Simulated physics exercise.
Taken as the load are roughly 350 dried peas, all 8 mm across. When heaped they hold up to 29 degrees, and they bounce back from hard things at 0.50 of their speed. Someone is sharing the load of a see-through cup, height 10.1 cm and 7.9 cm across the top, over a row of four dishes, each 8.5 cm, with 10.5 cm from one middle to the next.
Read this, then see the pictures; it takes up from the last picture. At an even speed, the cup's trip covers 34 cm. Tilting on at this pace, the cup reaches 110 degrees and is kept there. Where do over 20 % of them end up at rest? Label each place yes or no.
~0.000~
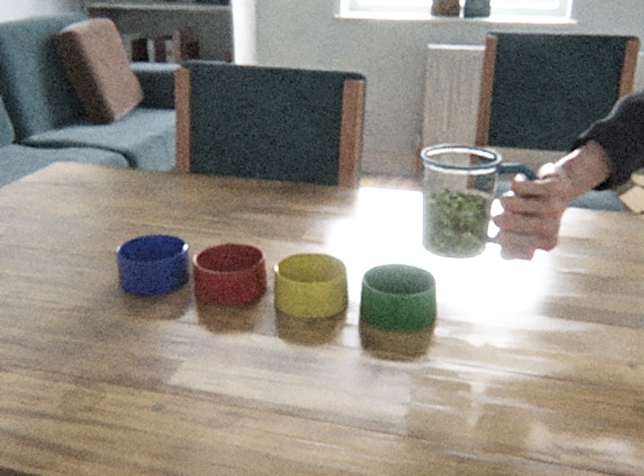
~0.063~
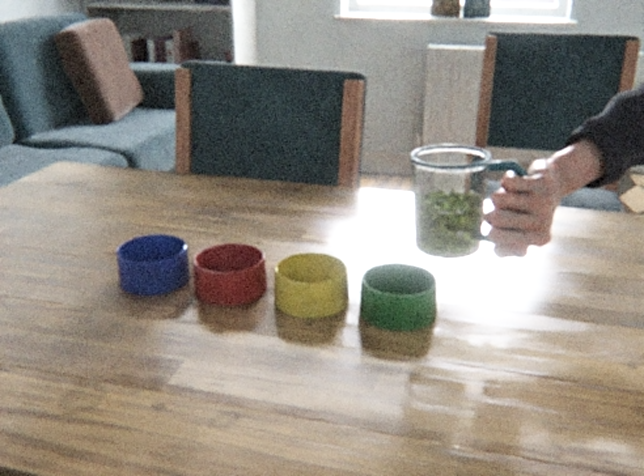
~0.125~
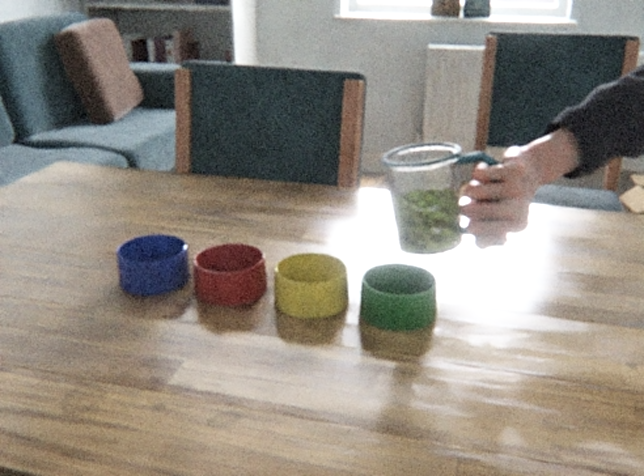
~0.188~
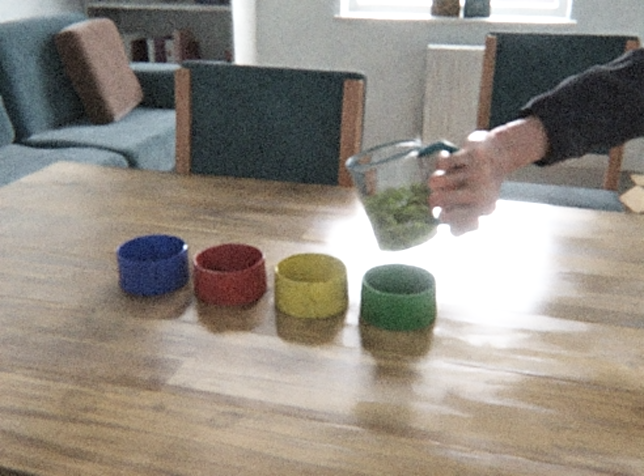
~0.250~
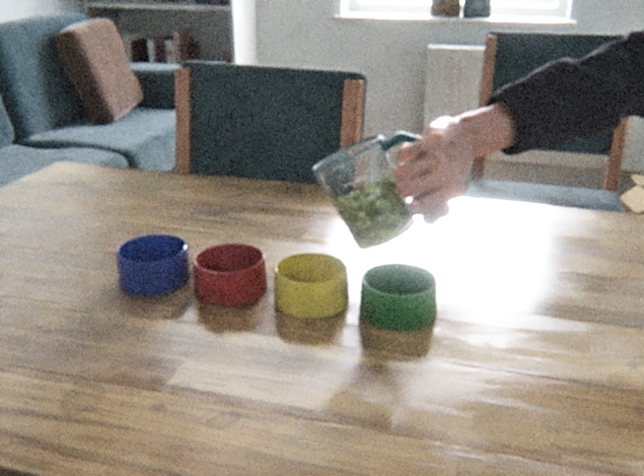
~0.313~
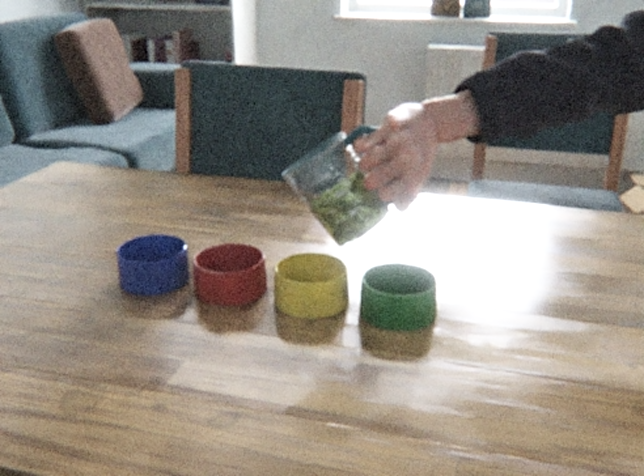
Red dish: No. Blue dish: Yes. Green dish: No. Yellow dish: No. Counter: Yes.
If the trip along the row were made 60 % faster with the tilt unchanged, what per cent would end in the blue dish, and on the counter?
Blue: 60; counter: 40.
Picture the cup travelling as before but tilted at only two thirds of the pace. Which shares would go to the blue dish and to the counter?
In that case the blue dish gets 70 while the counter gets 30.
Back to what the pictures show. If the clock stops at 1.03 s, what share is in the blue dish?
25 %.
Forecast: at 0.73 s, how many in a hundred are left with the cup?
About 100 percent of the load.
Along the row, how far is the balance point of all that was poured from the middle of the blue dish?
It ends up around 9 cm from that dish's centre, over to the left.
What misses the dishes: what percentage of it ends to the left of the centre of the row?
Estimated share comes to about 100 per cent.
After 0.57 s, tilt 74 degrees; cup holds 100 %.
After 0.73 s, tilt 98 degrees; cup holds 100 %.
After 1.03 s, tilt 110 degrees; cup holds 25 %, blue 25 %.
At rest (2.1 s), red 0 %, blue 45 %, green 0 %, yellow 0 %, counter 55 %.
